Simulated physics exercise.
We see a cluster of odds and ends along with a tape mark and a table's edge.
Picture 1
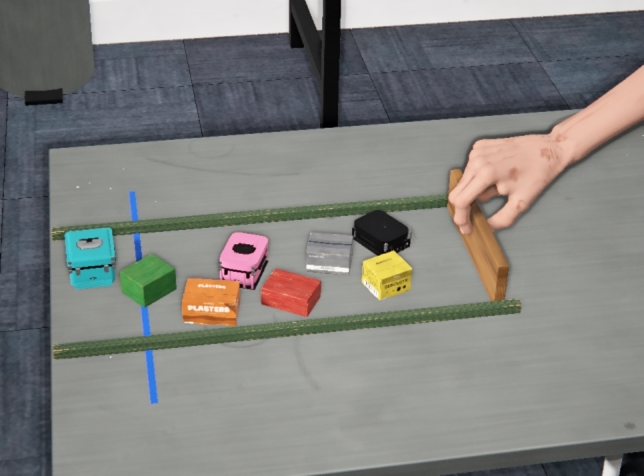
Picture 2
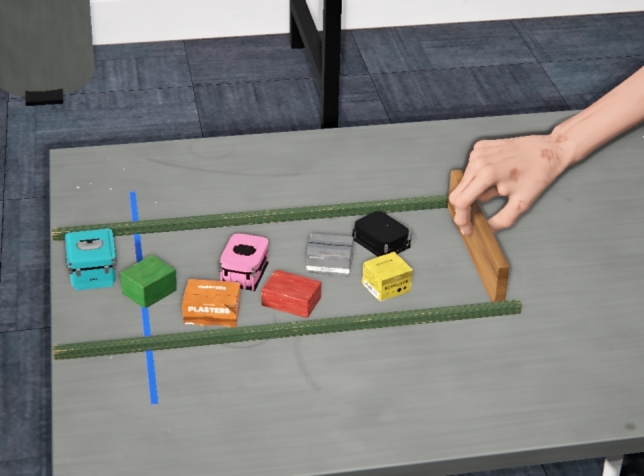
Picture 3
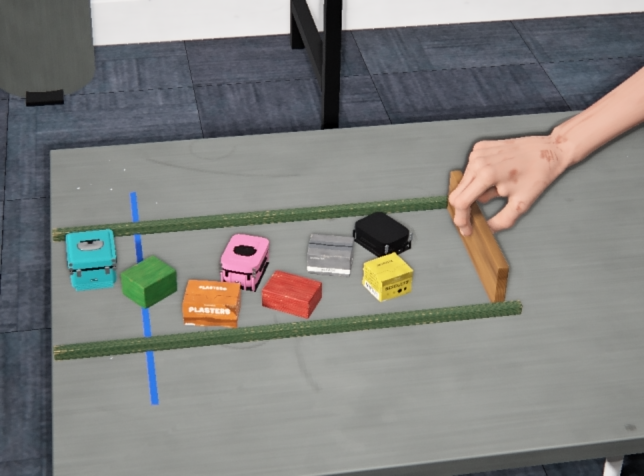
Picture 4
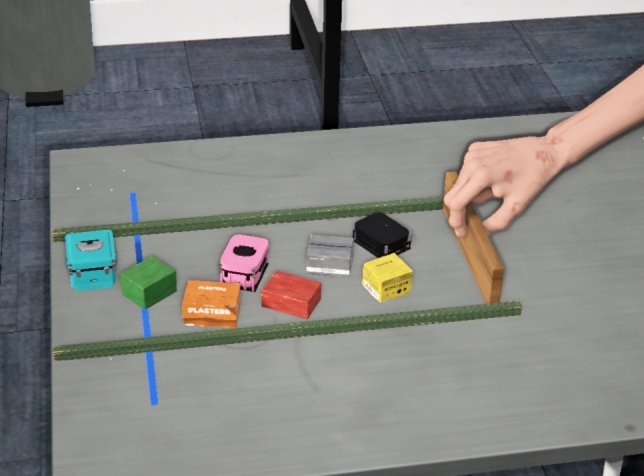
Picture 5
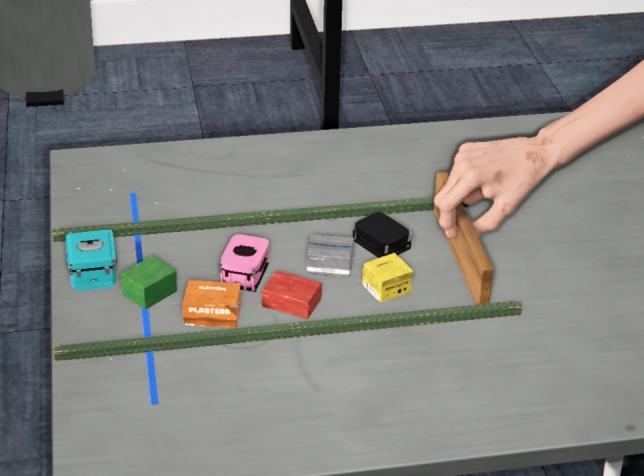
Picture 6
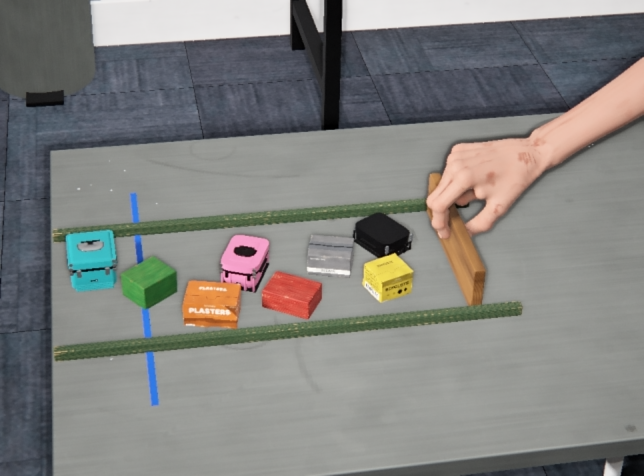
A hand holding a wooden board upright on a grey table, then sliding it slightly left towards colourful boxes between green strips.
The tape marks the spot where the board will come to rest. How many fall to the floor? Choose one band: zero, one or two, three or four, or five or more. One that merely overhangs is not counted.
One or two.
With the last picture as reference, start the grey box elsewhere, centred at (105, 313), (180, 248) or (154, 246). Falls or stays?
Results by place: It does not stay; it remains there; it remains there.
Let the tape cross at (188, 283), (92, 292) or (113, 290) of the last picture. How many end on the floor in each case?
Try 1: 0; try 2: 5; try 3: 4.
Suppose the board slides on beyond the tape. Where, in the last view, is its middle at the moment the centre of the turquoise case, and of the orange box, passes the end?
The middle would be close to (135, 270) and then close to (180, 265).
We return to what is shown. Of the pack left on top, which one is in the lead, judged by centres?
The turquoise case winds up nearest.
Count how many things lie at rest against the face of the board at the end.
Number in contact with it: 3.
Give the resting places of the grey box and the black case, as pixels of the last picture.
In the last picture, roughly (115, 293) and (121, 253).
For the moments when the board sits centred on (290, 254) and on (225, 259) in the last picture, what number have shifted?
The count is 6 at the first point and 7 at the second.
Soon after, none off yet; turquoise case at rest near (92, 260); green block at rest near (150, 283); orange box at rest near (213, 304).
After that, none off yet; turquoise case at rest near (92, 260); green block moving near (138, 287); orange box displaced well along near (119, 321).
In the end, the number that fall off is one or two; gone, orange box and green block.
